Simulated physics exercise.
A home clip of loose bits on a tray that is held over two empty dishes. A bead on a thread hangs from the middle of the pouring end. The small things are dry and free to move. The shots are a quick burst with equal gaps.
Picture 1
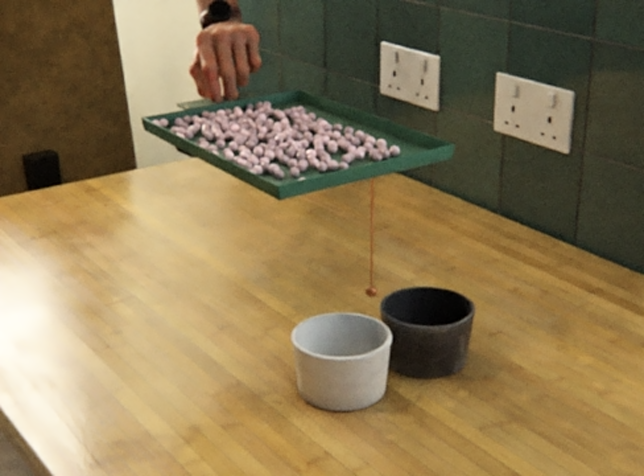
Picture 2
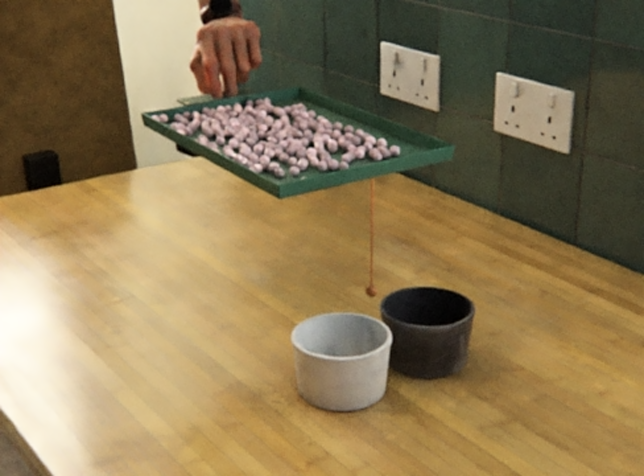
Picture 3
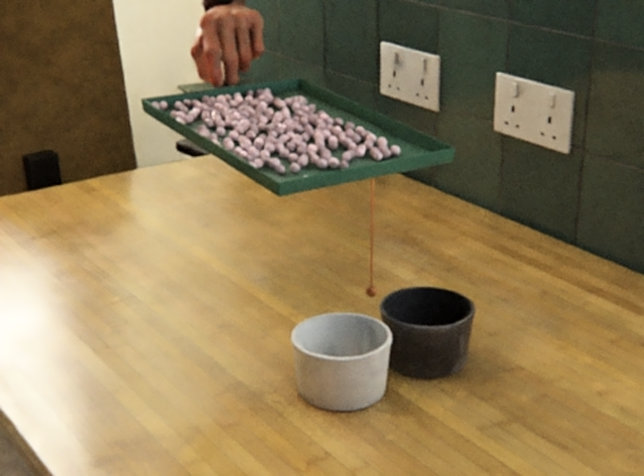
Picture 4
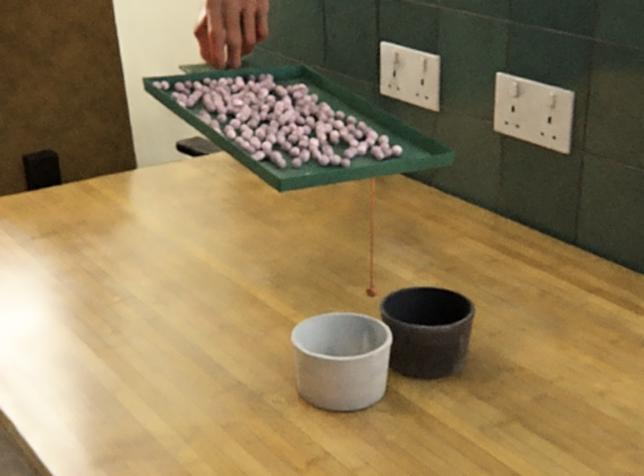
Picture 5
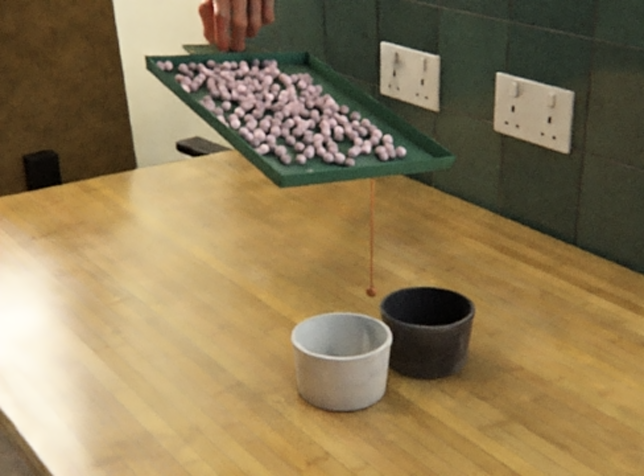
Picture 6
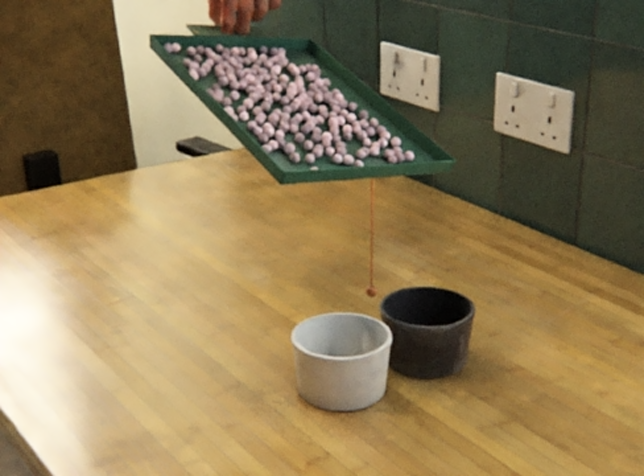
Green tray of small pinkish beads tilting as a hand raises its far end above two empty bowls on a wooden worktop.
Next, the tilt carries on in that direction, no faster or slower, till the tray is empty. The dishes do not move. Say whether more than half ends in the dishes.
Caught overall: Under half.
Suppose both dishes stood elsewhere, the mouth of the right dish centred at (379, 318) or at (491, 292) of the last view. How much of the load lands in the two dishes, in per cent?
In turn 0 and 50 in a hundred.
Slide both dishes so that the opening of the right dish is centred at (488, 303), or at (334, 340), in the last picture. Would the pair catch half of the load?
One: Below a half. Two: Less than half.
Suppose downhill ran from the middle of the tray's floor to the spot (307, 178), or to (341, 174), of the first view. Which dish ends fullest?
At the first place the left one, at the second the left-hand dish.
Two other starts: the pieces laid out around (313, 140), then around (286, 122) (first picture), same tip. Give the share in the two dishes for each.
Near 30 % and 30 %.
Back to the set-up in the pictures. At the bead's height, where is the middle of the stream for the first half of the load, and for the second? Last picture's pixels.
Early half (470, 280), late half (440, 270).
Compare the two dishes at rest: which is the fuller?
It is the right-hand dish.
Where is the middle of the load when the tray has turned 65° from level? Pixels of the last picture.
Roughly at (431, 175).
Soon, tray tipped steeply; about two thirds on the tray; a small part in the right dish; about a quarter outside both; a small part in the air.
A while on, tray tipped past a quarter turn; a stray few on the tray; about a quarter in the right dish; about two thirds outside both; a small part in the air.
Towards the end, tray tipped past a quarter turn; about a quarter in the right dish; most outside both.
Finally, tray tipped past a quarter turn; none in the left dish; about a quarter in the right dish; most outside both.
